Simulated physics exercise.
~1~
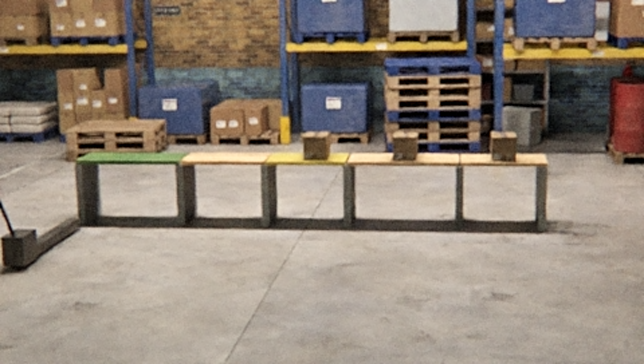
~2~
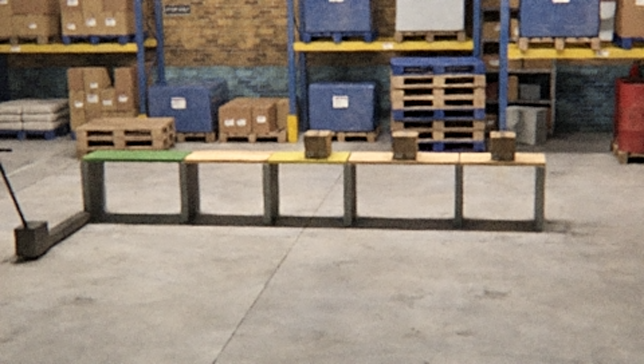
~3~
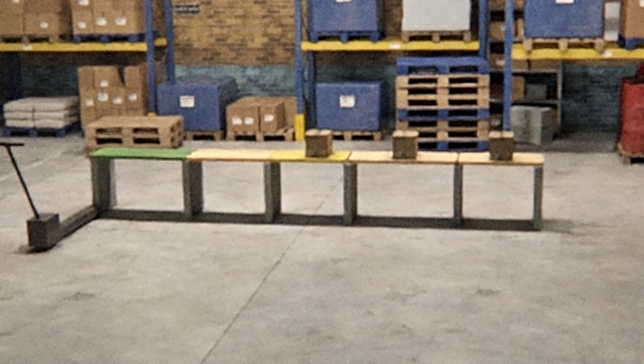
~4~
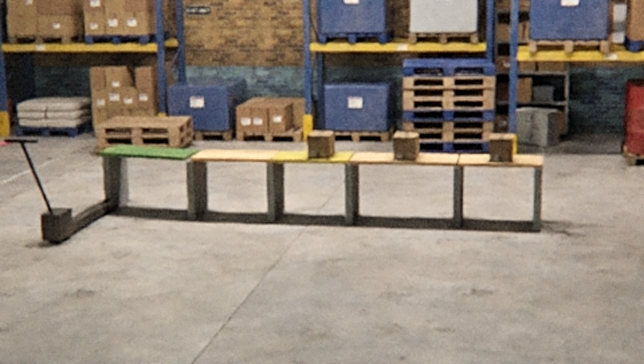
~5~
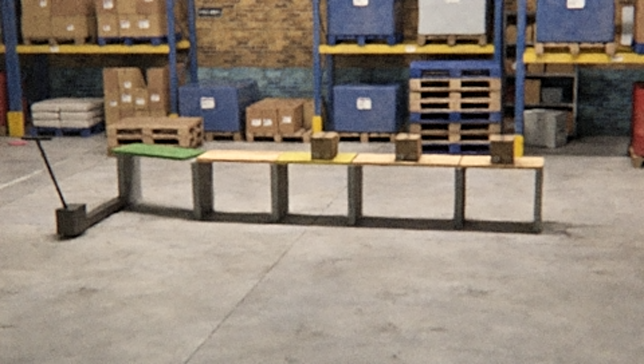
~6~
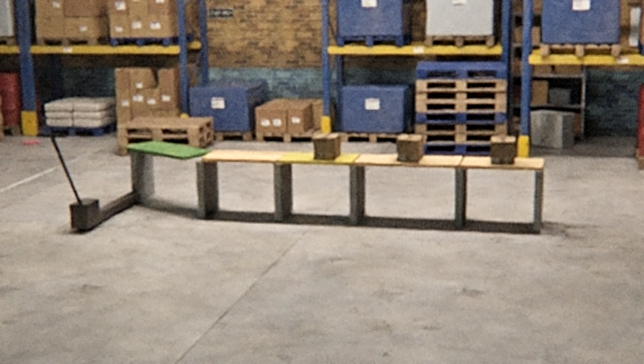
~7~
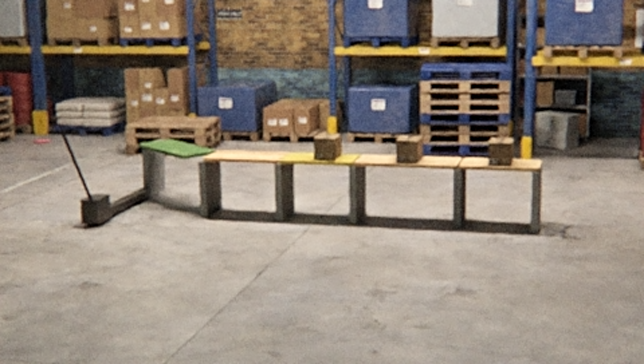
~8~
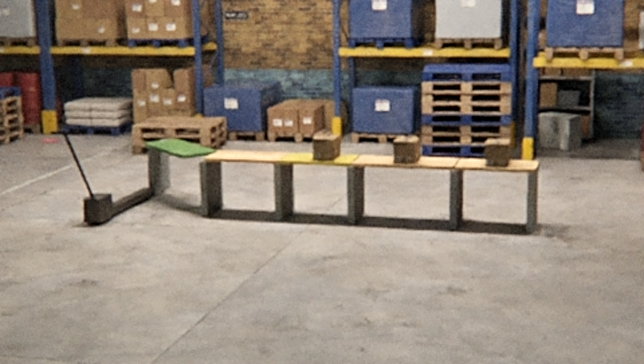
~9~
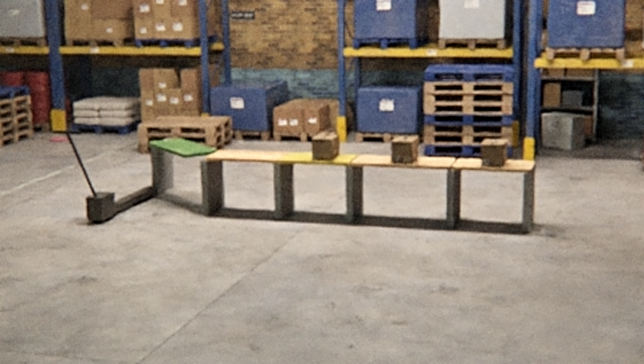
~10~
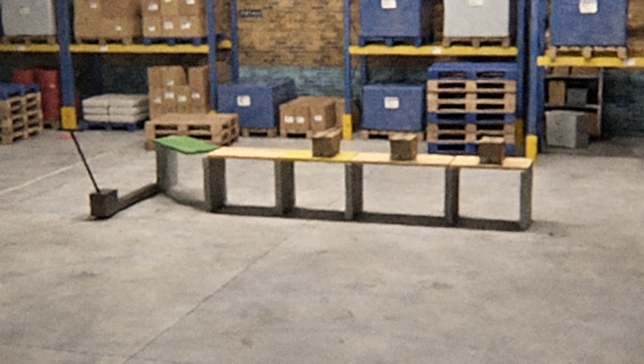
On a warehouse floor, in front of racks stacked with blue bins, cartons and pallets, a low row of loose boards rests on grey upright blocks, with three small boxes on top. A narrow floor jack with a tall handle sits at the left end, its low arm reaching the base of the outermost upright beneath the green board. As the view drifts slightly sideways, the jack pushes in and that end upright shifts, the green board turning askew with it. The yellow board and the boxes stay put. At the end everything still stands, with nothing fallen.
